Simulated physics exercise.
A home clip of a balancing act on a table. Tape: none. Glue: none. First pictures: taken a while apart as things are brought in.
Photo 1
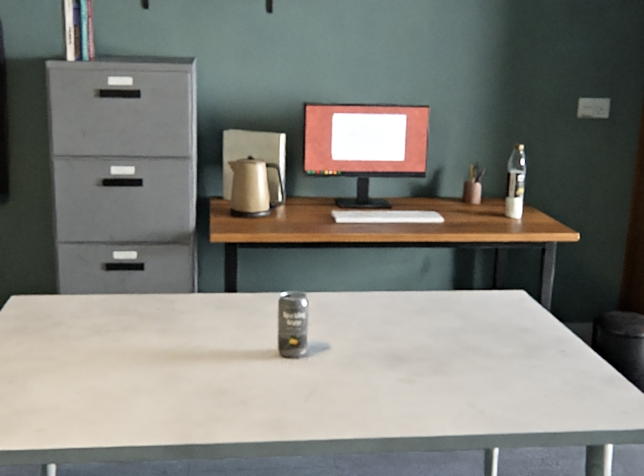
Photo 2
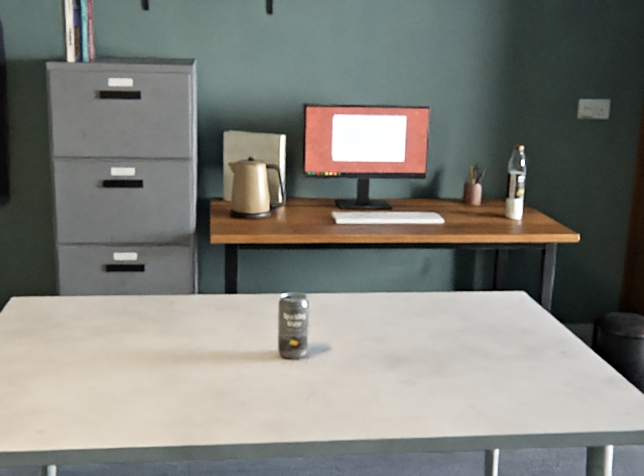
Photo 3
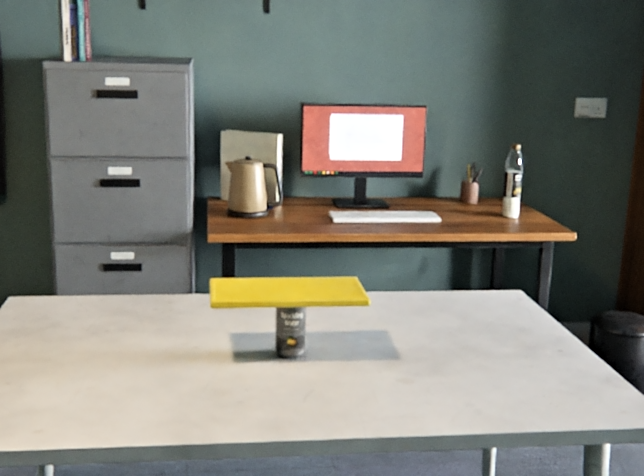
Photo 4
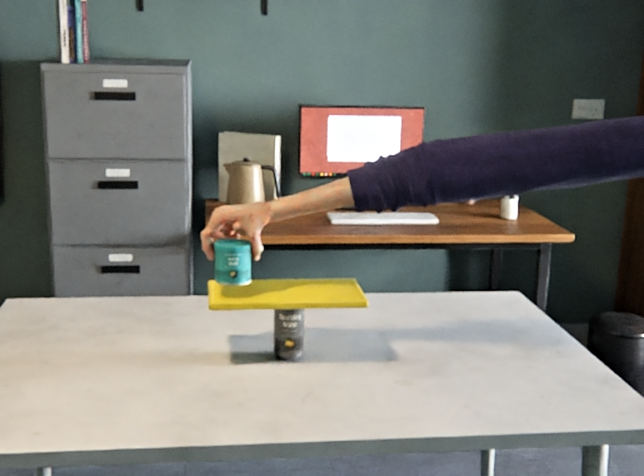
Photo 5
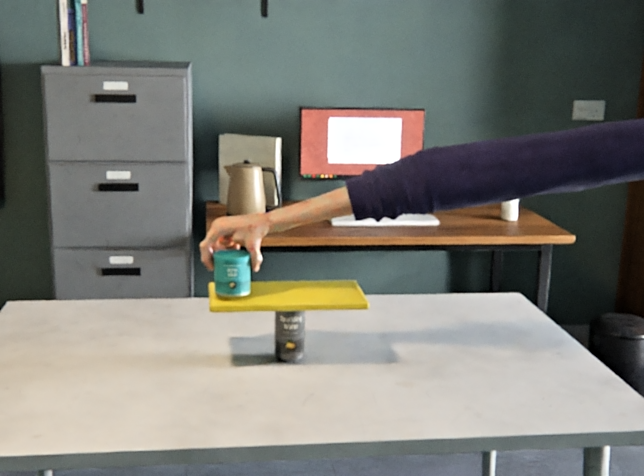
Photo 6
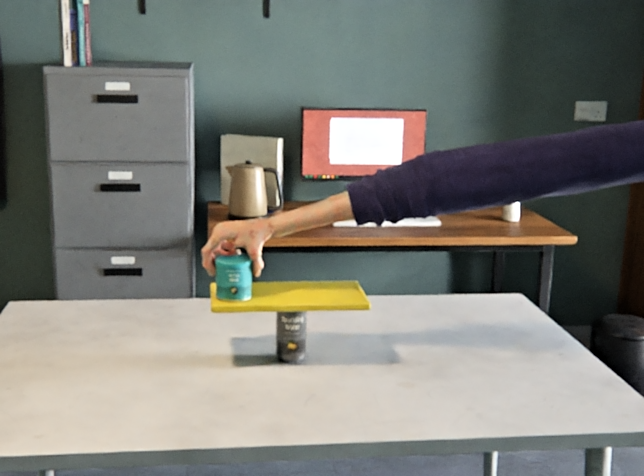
The clip opens on a dark can standing alone on a pale table, with a desk and monitor behind it. A flat yellow lid then appears on top of the can. An arm reaches in from the right and lowers a turquoise tin onto the lid's left end, keeping hold of it.
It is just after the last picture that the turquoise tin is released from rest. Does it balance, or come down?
The stack does not stay intact.
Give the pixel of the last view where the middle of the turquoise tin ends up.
Roughly at pixel (140, 359).
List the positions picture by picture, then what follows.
In the first frame, the last thing is not in view yet.
In the second frame, the last thing is not in view yet.
In the third frame, the last thing is not in view yet; yellow lid (288, 292).
In the fourth frame, coming down; turquoise tin (233, 262); yellow lid (286, 293).
In the fifth frame, coming down; turquoise tin (232, 273); yellow lid (287, 295).
In the sixth frame, in place under the hand; turquoise tin (234, 278); yellow lid (288, 296).
Then, 0.30 s later than the last frame, turquoise tin now fallen; yellow lid tilted by 32°.
Then, 0.50 s later than the last frame, yellow lid tilted by 58°.
Then, 0.70 s later than the last frame, yellow lid now fallen.
Then, 1.00 s later than the last frame, things are still on the move.
When it is over, fallen, yellow lid and turquoise tin; grey can as before. End places, in pixels of the last picture, turquoise tin near (140, 359). The stack comes apart.
